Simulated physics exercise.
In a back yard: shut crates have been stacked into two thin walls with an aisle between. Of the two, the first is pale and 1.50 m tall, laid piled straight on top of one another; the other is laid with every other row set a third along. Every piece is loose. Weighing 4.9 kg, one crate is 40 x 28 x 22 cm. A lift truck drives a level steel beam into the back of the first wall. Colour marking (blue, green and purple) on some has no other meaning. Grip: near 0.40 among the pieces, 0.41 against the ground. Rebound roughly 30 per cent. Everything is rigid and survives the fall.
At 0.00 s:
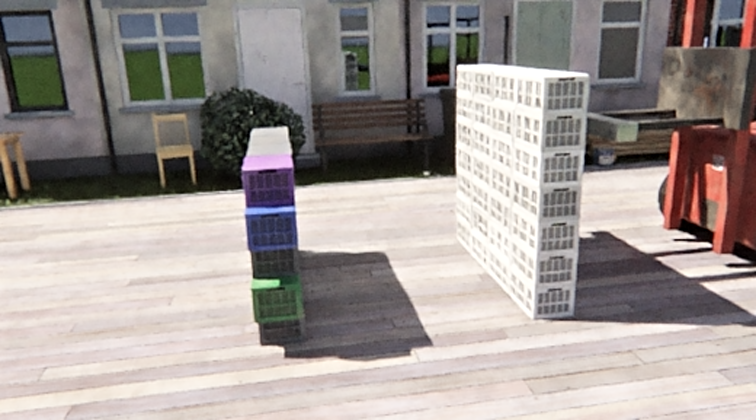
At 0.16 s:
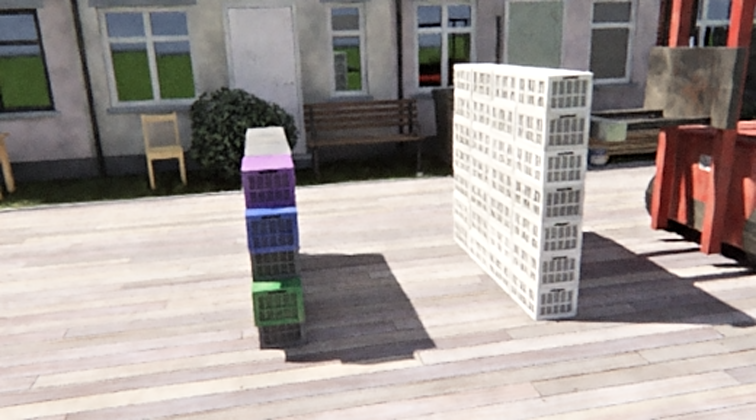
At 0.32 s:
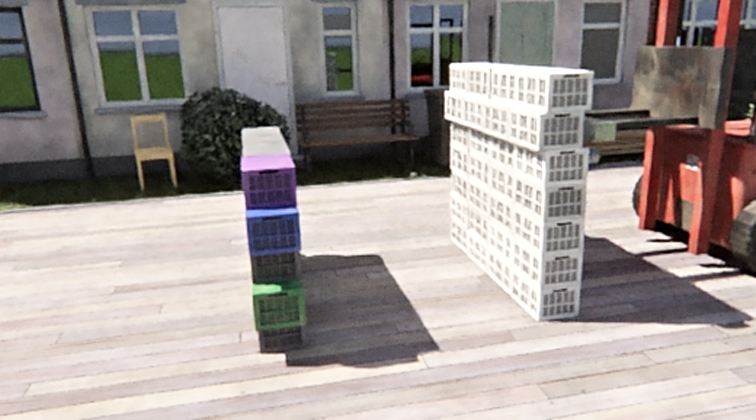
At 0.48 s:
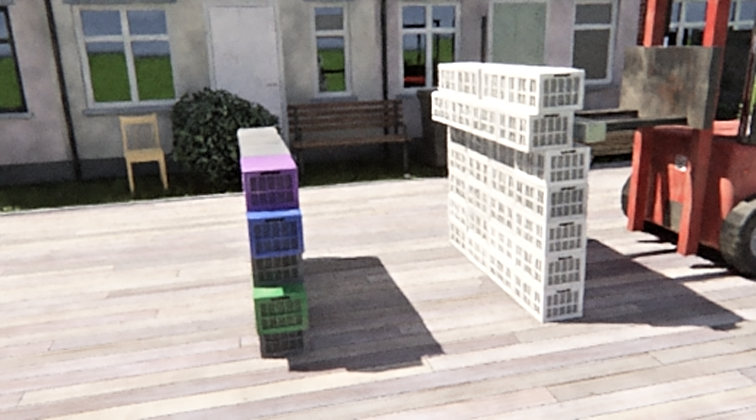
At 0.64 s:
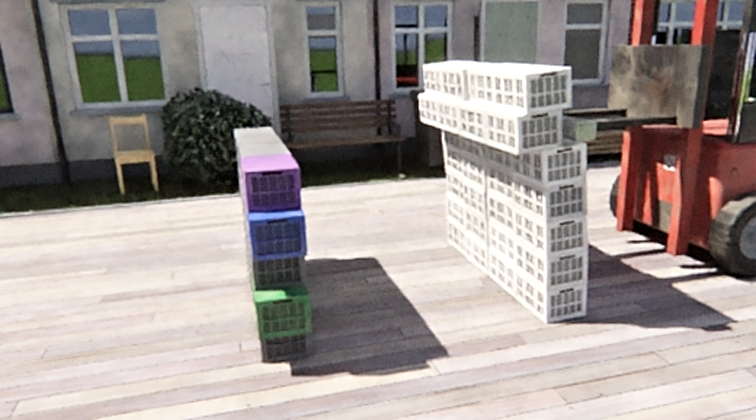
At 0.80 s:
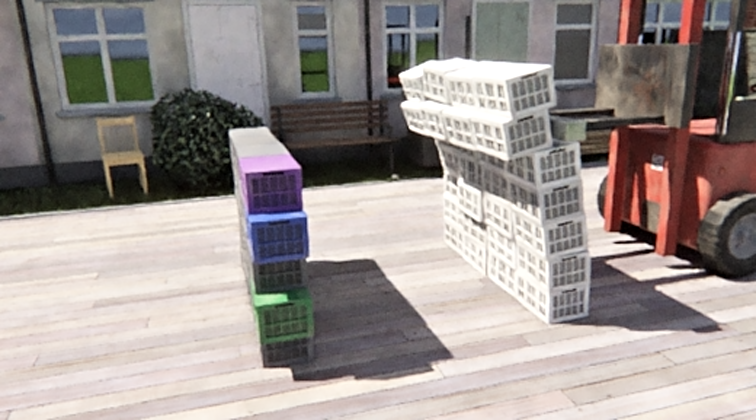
To begin with, a pale wall of stacked crates stands across an aisle from a darker stack with purple, blue and green crates, as a red lift truck approaches from the right. The truck drives leftward, and the pale wall's upper rows slide left and tilt, while the rows beneath shift and the darker stack stays standing.
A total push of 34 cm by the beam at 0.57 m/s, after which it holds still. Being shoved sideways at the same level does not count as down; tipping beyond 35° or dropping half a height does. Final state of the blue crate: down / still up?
Still up.
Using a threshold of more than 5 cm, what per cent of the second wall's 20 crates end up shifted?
0 %.
After 0.96 s, 8 of the pale wall down; none of the 20 crates of the second wall down; blue crate unmoved.
In the end (3.0 s), 8 of the pale wall down; none of the 20 crates of the second wall down, 1 disturbed; blue crate unmoved; purple crate unmoved; green crate unmoved. From the last view, middles, blue crate near (276, 229), purple crate near (270, 183).
